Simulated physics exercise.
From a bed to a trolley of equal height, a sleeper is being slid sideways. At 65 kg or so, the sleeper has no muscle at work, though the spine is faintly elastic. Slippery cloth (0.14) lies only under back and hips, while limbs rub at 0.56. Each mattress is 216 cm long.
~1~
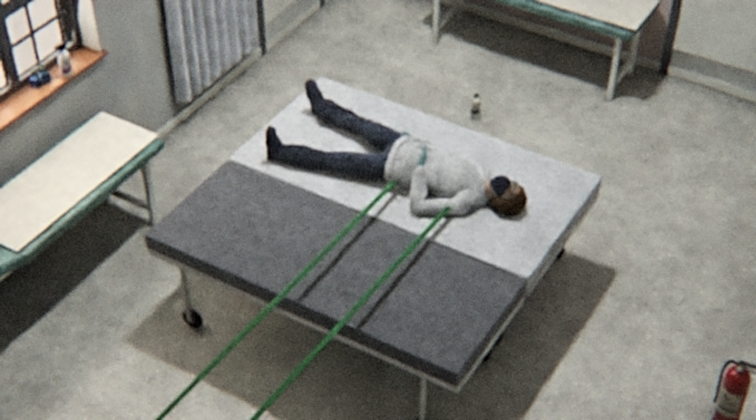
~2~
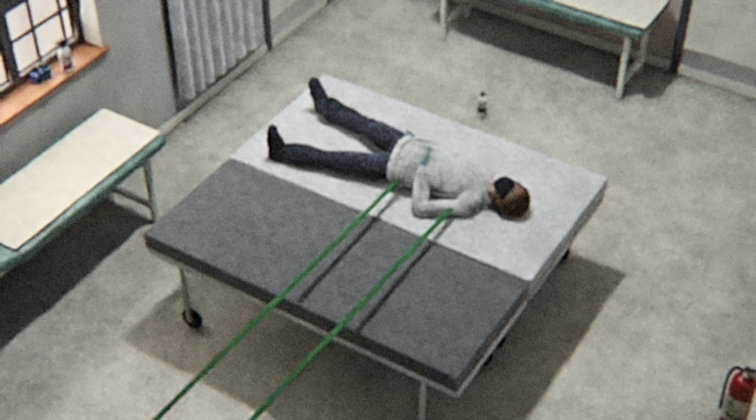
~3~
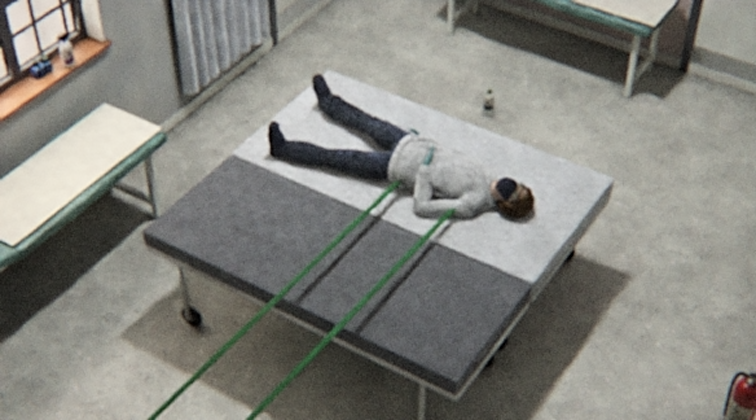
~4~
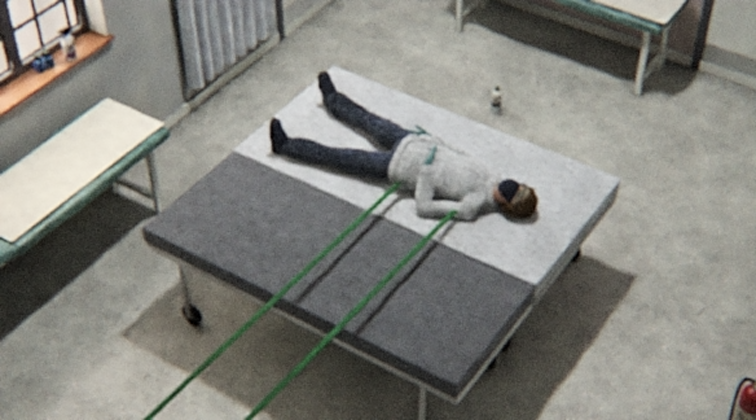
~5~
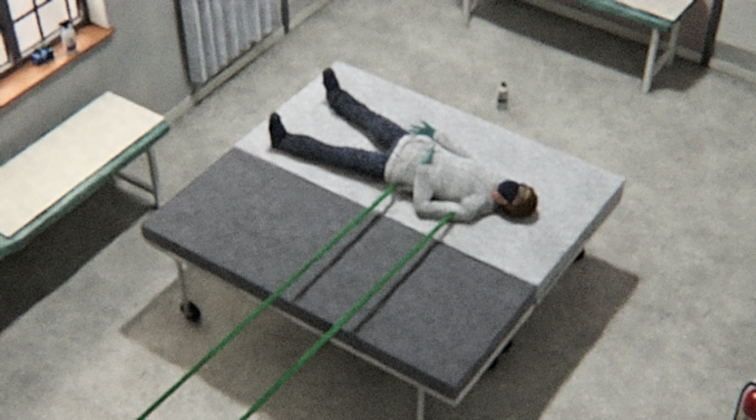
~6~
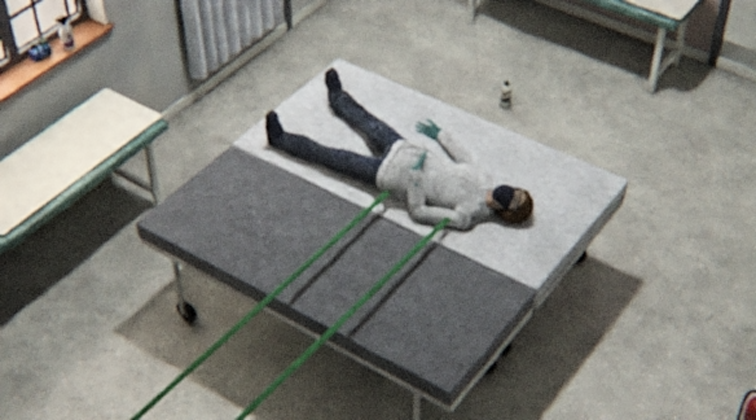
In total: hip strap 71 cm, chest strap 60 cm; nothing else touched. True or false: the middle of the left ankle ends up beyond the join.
True.
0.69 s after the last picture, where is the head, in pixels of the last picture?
Look close to (485, 230) and you'll spot it.
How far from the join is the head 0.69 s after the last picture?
Around 16 cm shy of the mark.
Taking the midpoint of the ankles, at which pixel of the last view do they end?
My guess is somewhere near (303, 148).
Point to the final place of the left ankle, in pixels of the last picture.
Near (262, 165).
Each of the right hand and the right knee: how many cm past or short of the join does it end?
Right hand short by 64, right knee short by 12.
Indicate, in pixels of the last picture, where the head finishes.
I'd say about pixel (469, 243).
Then, 0.19 s after the last picture the left ankle is 15 cm short of the join, near (281, 140) in the last picture's view; the right ankle 66 cm short of the join.
Then, 0.69 s after the last picture the left ankle is 11 cm short of the join, near (283, 147) in the last picture's view.
Then, 1.19 s after the last picture the left ankle is 6 cm past the join, near (265, 163) in the last picture's view; the right ankle 46 cm short of the join.
In the final state, left hand crosses the join; right hand stops short of the join; left ankle crosses the join; right ankle stops short of the join; right knee stops short of the join.
